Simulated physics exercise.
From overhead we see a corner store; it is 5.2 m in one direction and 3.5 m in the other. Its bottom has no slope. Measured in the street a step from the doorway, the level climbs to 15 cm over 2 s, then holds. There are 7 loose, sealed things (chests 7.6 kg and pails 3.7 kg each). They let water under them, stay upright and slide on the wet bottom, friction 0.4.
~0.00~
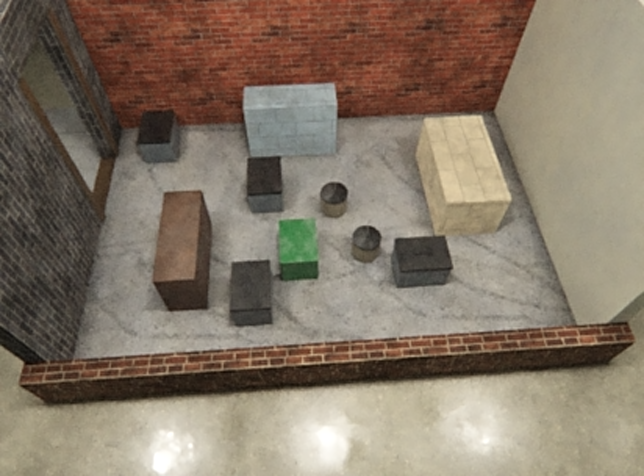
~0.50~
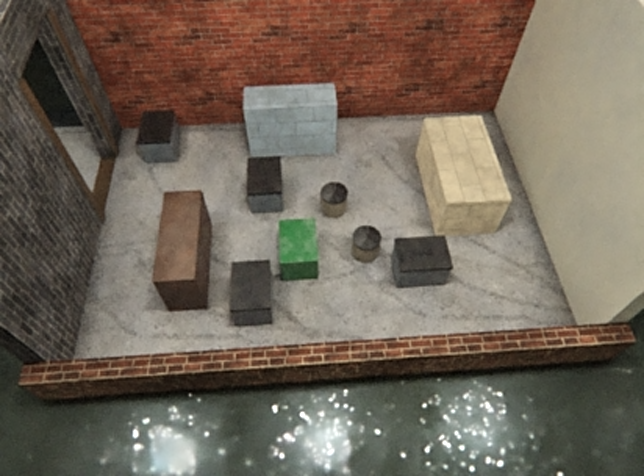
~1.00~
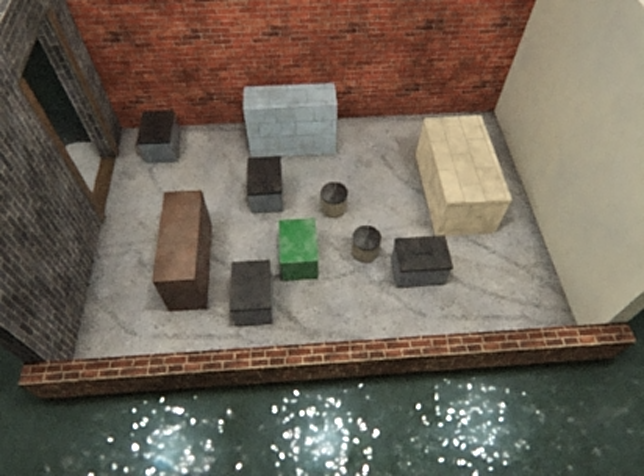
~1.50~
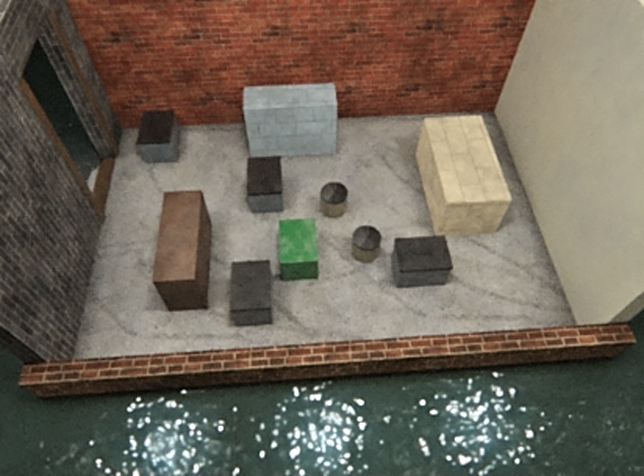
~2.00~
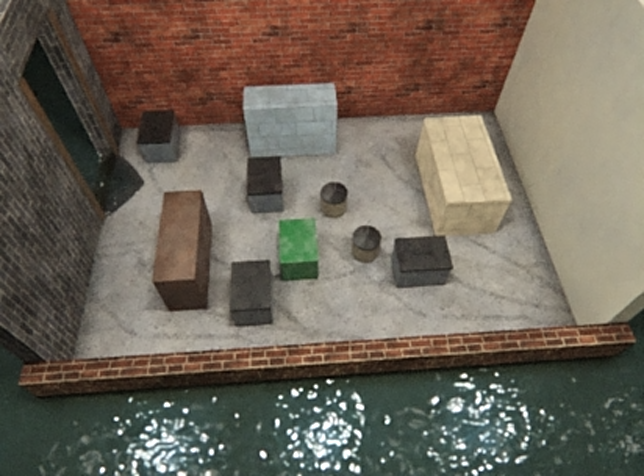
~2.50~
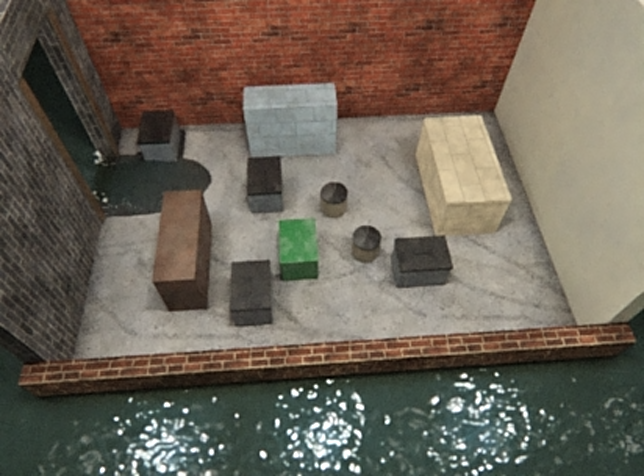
Dark green water covering the floor outside a brick-walled room, then spreading through the left doorway around a dark box.
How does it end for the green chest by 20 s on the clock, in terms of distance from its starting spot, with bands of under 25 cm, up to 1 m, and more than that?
It ends up to 1 m from its starting spot, at least 25 cm off.
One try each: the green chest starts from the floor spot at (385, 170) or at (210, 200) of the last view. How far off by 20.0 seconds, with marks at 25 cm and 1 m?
Try one: Large displacement; try two: Large displacement.
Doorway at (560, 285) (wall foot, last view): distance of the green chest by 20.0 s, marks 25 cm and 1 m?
Well, the green chest ends up distant in that setup.
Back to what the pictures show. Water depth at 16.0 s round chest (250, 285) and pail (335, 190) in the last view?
Depths: Near 7 cm, then near 9 cm.
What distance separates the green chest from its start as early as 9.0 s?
40 cm, give or take.
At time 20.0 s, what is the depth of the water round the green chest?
The depth there is around 6 cm.
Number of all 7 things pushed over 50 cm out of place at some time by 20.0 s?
7.
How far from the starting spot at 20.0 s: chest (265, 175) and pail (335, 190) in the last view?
Respectively 300 and 200 centimetres.
After 4.0 s the green chest is near (298, 240), 0.0 m from its start, aground; 0 afloat.
After 9.0 s the green chest is near (314, 267), 0.4 m from its start, aground; 3 afloat.
After 16.0 s the green chest is near (290, 235), 0.1 m from its start, afloat; 7 afloat.
After 20.0 s the green chest is near (283, 280), 0.5 m from its start, afloat; 7 afloat.
